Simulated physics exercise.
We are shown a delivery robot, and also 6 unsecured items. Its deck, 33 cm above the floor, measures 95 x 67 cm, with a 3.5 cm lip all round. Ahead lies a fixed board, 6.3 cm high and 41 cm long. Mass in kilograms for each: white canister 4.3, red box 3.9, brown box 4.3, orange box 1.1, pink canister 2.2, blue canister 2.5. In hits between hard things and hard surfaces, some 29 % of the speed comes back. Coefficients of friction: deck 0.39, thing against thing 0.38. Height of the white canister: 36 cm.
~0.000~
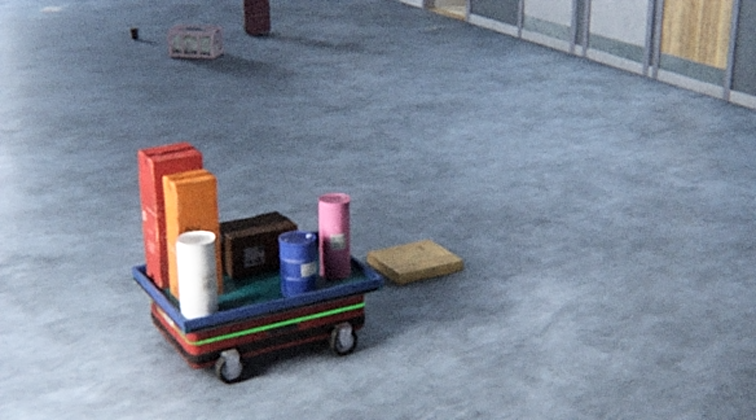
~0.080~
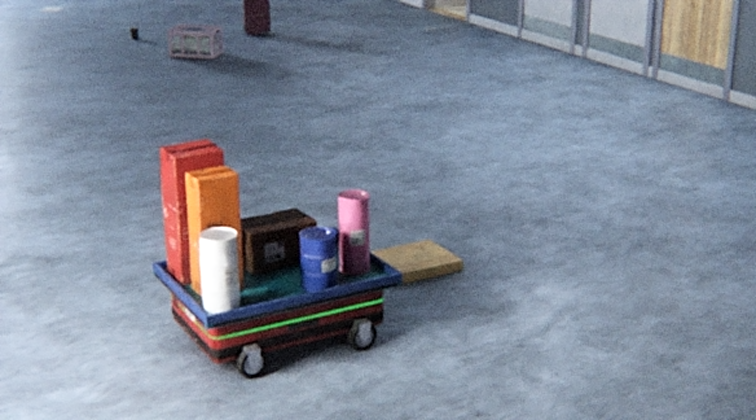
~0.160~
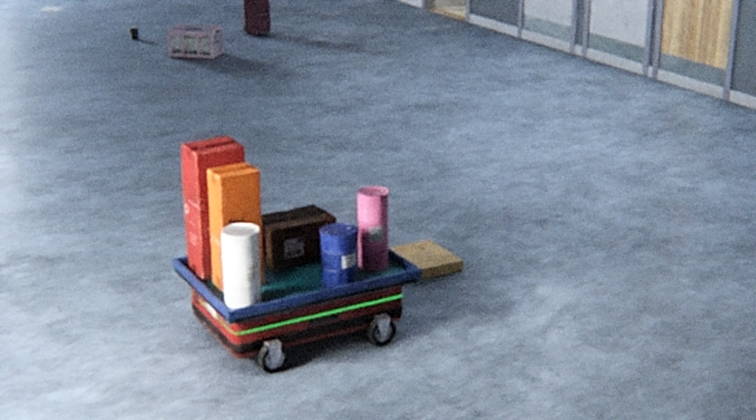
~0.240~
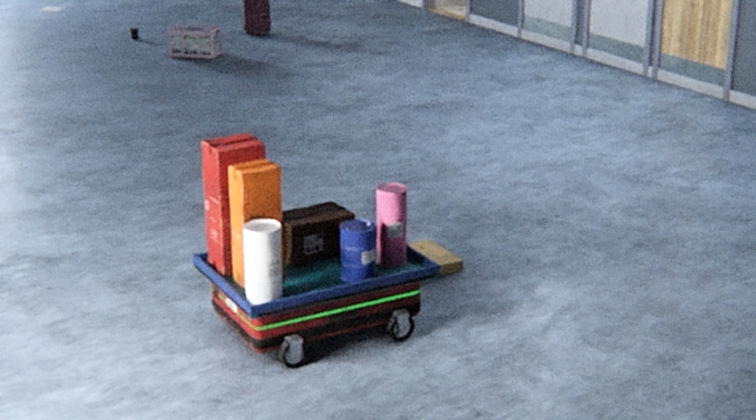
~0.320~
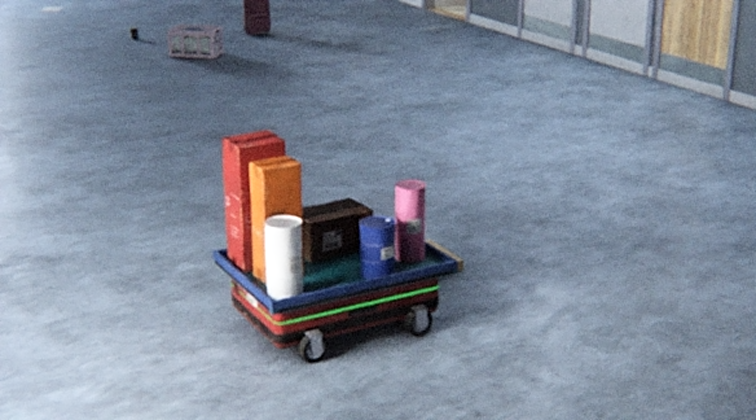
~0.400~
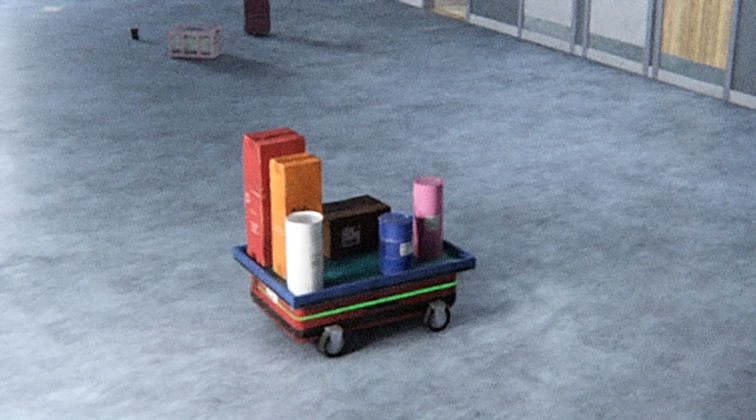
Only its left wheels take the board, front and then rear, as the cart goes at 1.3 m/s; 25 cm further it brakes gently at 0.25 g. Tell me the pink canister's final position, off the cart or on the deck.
It should fall off.
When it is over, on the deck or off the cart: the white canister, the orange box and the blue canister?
Observed: White canister exits its support; orange box exits its support; blue canister remains in bounds.
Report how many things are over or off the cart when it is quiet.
It adds up to 4.
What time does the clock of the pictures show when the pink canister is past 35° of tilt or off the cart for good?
That first happens close to 1.2 seconds.
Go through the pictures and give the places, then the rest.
In the first frame, 0 cm covered; pink canister (335, 237); white canister (198, 277).
In the second frame, 10 cm covered; brown box (275, 240); orange box (215, 232).
In the third frame, 21 cm covered; blue canister (339, 256); white canister (242, 268).
In the fourth frame, 31 cm covered; red box (236, 205); brown box (313, 233).
In the fifth frame, 42 cm covered; orange box (277, 221); blue canister (377, 248).
In the sixth frame, 52 cm covered; pink canister (428, 218); white canister (305, 255).
By 1.20 s, 156 cm covered; pink canister tilted 38° near (623, 192); white canister tilted 44°; red box tilted 13°.
By 1.90 s, 221 cm covered; white canister and pink canister now off the cart; orange box tilted 38°; red box tilted 30°.
When it is over (2.9 s), off the cart, white canister, red box, orange box and pink canister; the other 2 within 10 cm of the start.
